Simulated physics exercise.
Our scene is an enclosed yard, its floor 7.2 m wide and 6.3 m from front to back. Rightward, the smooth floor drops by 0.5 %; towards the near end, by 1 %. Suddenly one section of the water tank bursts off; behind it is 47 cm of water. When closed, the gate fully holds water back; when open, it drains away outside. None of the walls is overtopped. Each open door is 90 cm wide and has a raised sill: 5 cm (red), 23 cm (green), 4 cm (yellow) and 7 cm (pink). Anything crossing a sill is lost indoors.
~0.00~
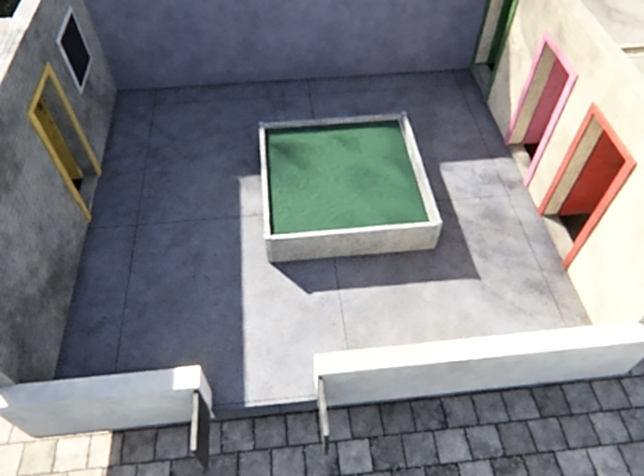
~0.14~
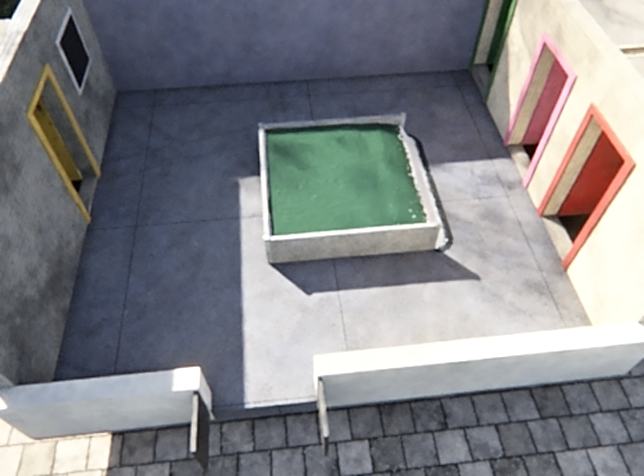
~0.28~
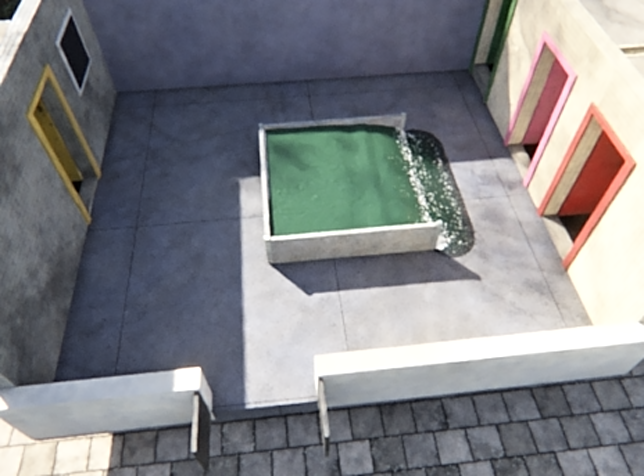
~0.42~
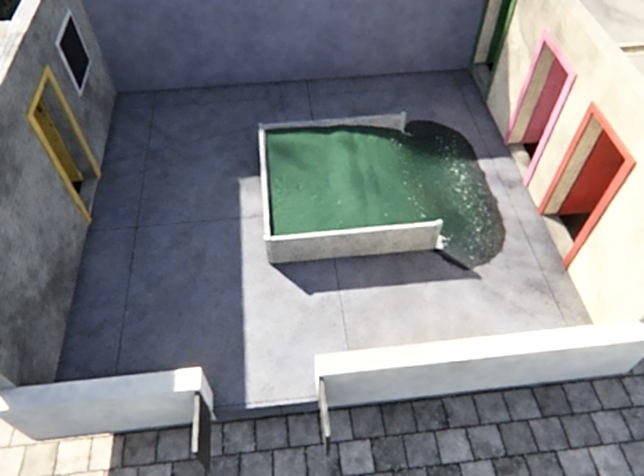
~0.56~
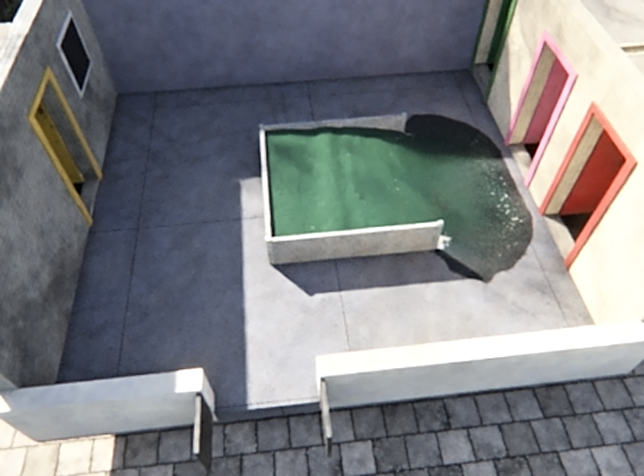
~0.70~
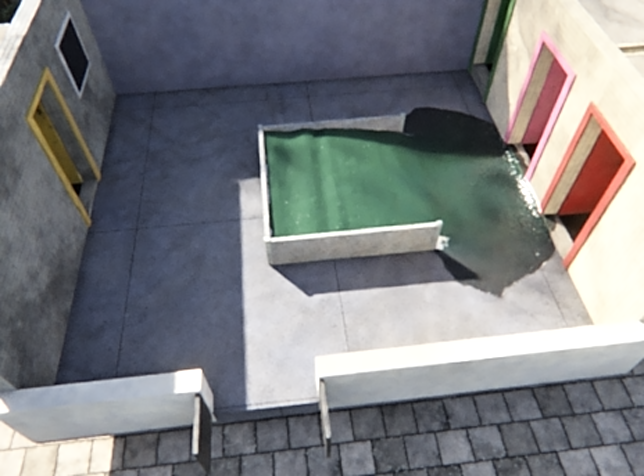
Walled yard with a low square tank, its right side giving way and green water spreading across the floor toward the pink and red doorways.
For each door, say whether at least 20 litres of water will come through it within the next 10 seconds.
Outcome: The red door tops the limit; the green door never tops the limit; the yellow door never tops the limit; the pink door tops the limit.
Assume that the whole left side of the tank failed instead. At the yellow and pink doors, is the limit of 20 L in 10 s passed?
Yellow: Exceeding the limit; pink: Within the limit.
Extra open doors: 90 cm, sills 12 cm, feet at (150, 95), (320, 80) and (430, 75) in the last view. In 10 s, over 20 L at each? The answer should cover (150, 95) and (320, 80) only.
Door 1: Limit not reached; door 2: Limit not reached.
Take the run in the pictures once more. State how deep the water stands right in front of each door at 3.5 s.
Centimetres: Red 17 / green 14 / yellow 0 / pink 22.
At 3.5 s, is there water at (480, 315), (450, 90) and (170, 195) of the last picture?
In that order: Under water, wet, not reached.
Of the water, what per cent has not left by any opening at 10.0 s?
Near 68 in a hundred is still there.
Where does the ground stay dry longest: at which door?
It would be the yellow one.
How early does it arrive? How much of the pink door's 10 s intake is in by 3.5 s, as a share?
It comes to about 80 per cent.
After 1.4 s water covers 20 % of the floor and is deepest (34 cm) near (522, 191); red door 18 cm at the sill, 37 L in, green door not reached, yellow door not reached, pink door 27 cm at the sill, 81 L in.
After 2.2 s water covers 20 % of the floor and is deepest (32 cm) near (515, 200); red door 22 cm at the sill, 121 L in, green door 10 cm at the sill, 0 L in, yellow door not reached, pink door 30 cm at the sill, 217 L in.
After 3.5 s water covers 35 % of the floor and is deepest (27 cm) near (600, 351); red door 17 cm at the sill, 239 L in, green door 14 cm at the sill, 0 L in, yellow door not reached, pink door 22 cm at the sill, 390 L in.
After 6.0 s water covers 75 % of the floor and is deepest (16 cm) near (586, 352); red door 10 cm at the sill, 313 L in, green door 11 cm at the sill, 0 L in, yellow door not reached, pink door 10 cm at the sill, 476 L in.
After 10.0 s water covers 95 % of the floor and is deepest (9 cm) near (560, 355); red door 8 cm at the sill, 338 L in, green door 4 cm at the sill, 0 L in, yellow door 5 cm at the sill, 1 L in, pink door 5 cm at the sill, 482 L in.
